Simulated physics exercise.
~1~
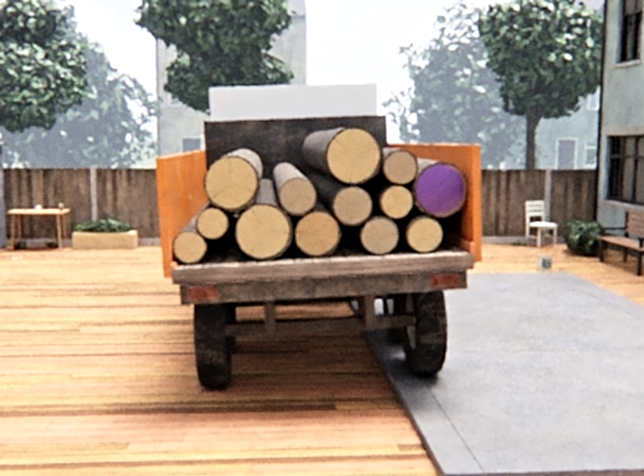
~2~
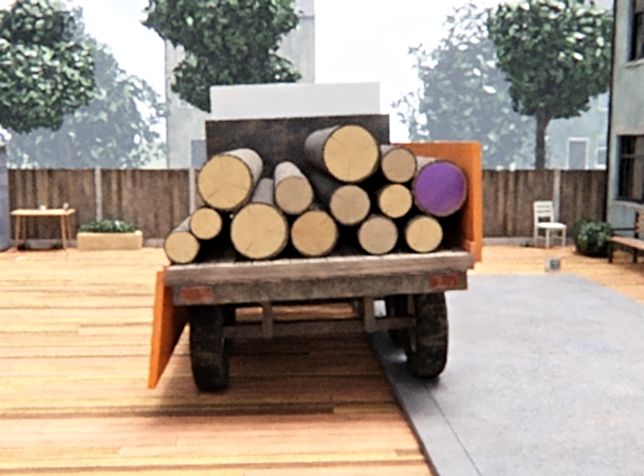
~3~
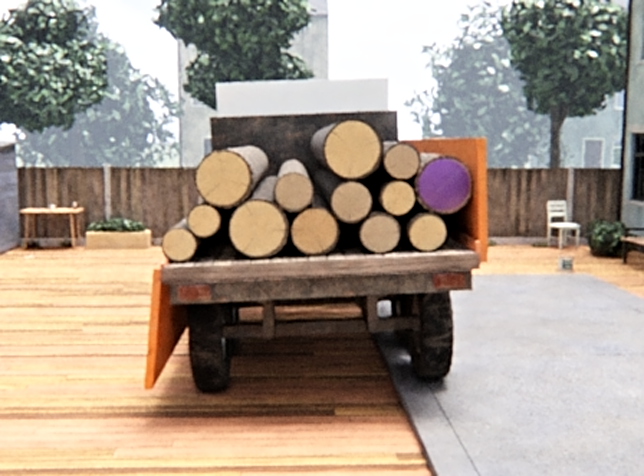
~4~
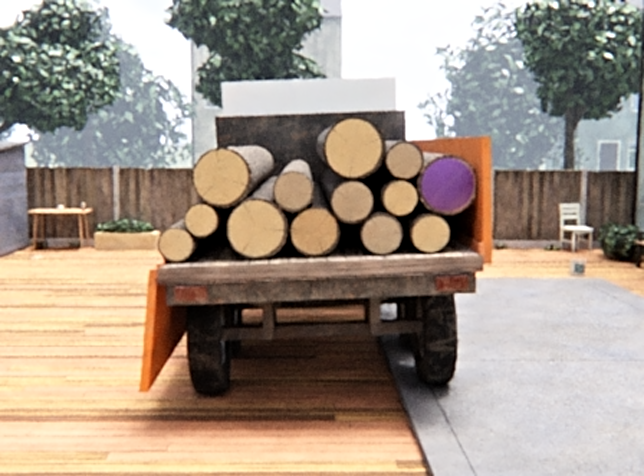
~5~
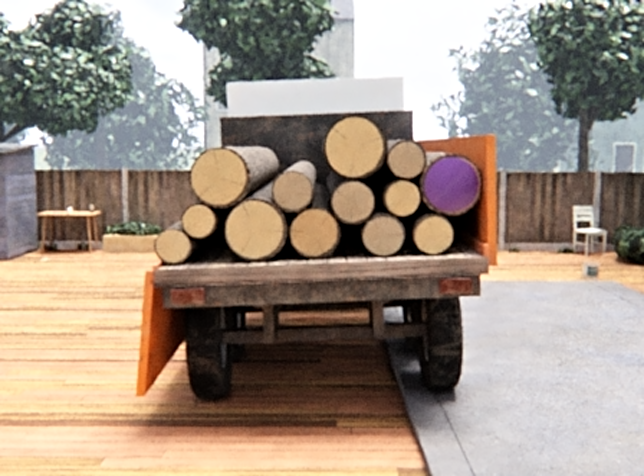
In this clip, a flatbed truck stacked with logs, one with a purple end, stands on wooden decking as its left orange side panel drops open and hangs down; the view drifts slightly sideways, and the logs remain piled on the bed.
